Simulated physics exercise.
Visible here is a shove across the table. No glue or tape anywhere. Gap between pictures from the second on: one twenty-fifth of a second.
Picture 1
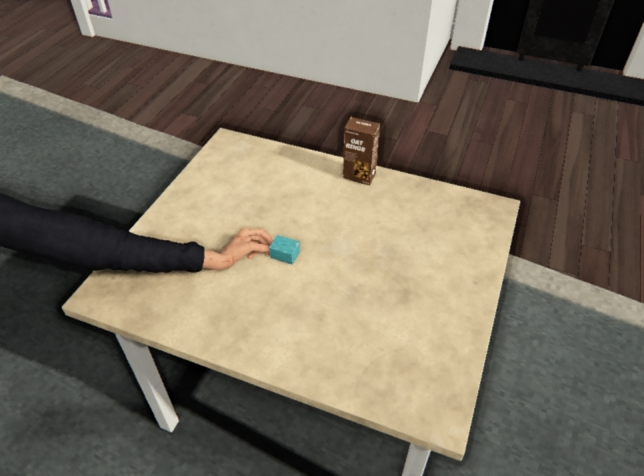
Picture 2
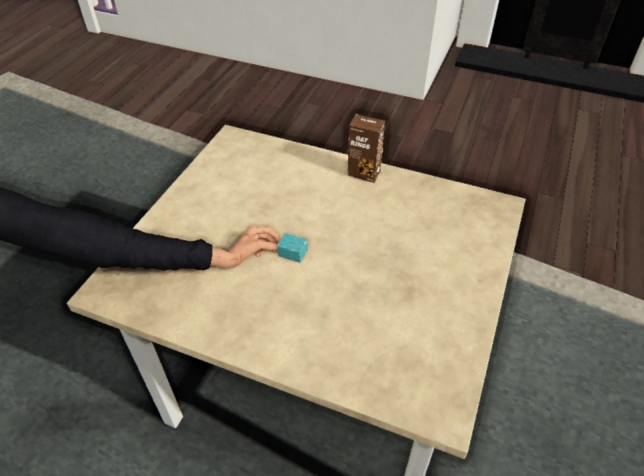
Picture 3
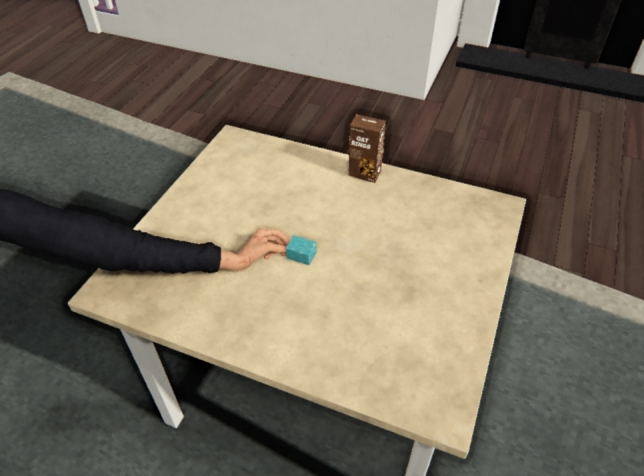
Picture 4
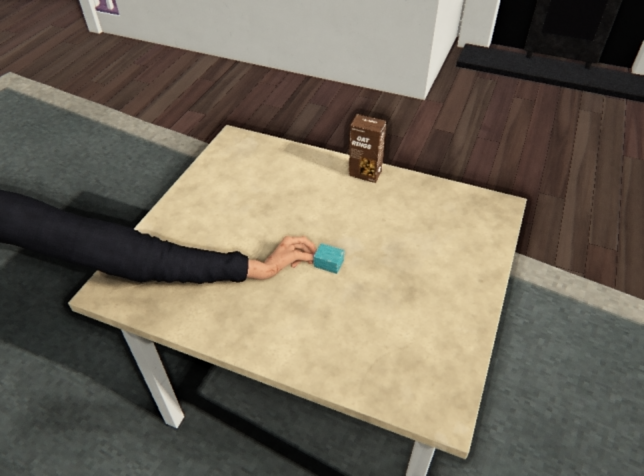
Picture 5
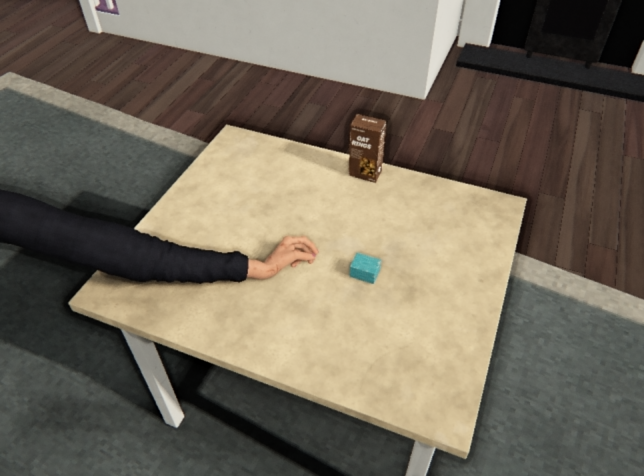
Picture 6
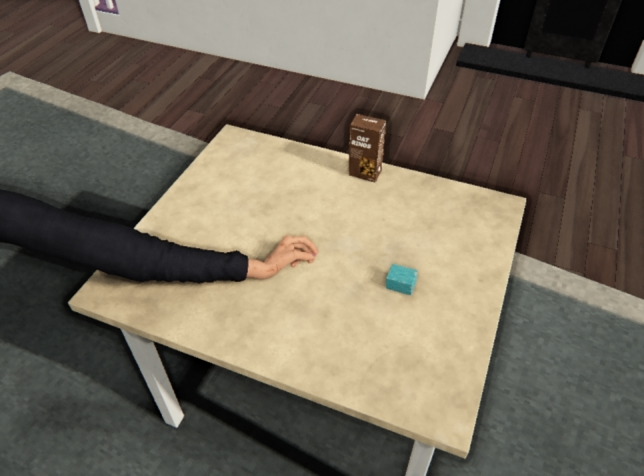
In a room with dark wood flooring and a grey-green carpet, a pale, mottled table with white legs is seen from above at an angle. A dark-sleeved arm reaches in from the left to a turquoise block, with a brown box near the far edge. After a slight early shift of the view, the hand pushes the block rightward, then stays back as it slides farther right and slightly nearer.
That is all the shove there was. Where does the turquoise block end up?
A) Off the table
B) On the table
(A) Off the table.
Then, 0.10 s later than the last frame, turquoise block moved well along near (491, 307).
Then, 0.30 s later than the last frame, turquoise block now off the table.
Then, 0.50 s later than the last frame, things are still on the move.
Then, 0.60 s later than the last frame, as before.
When it is over, off the table, turquoise block.
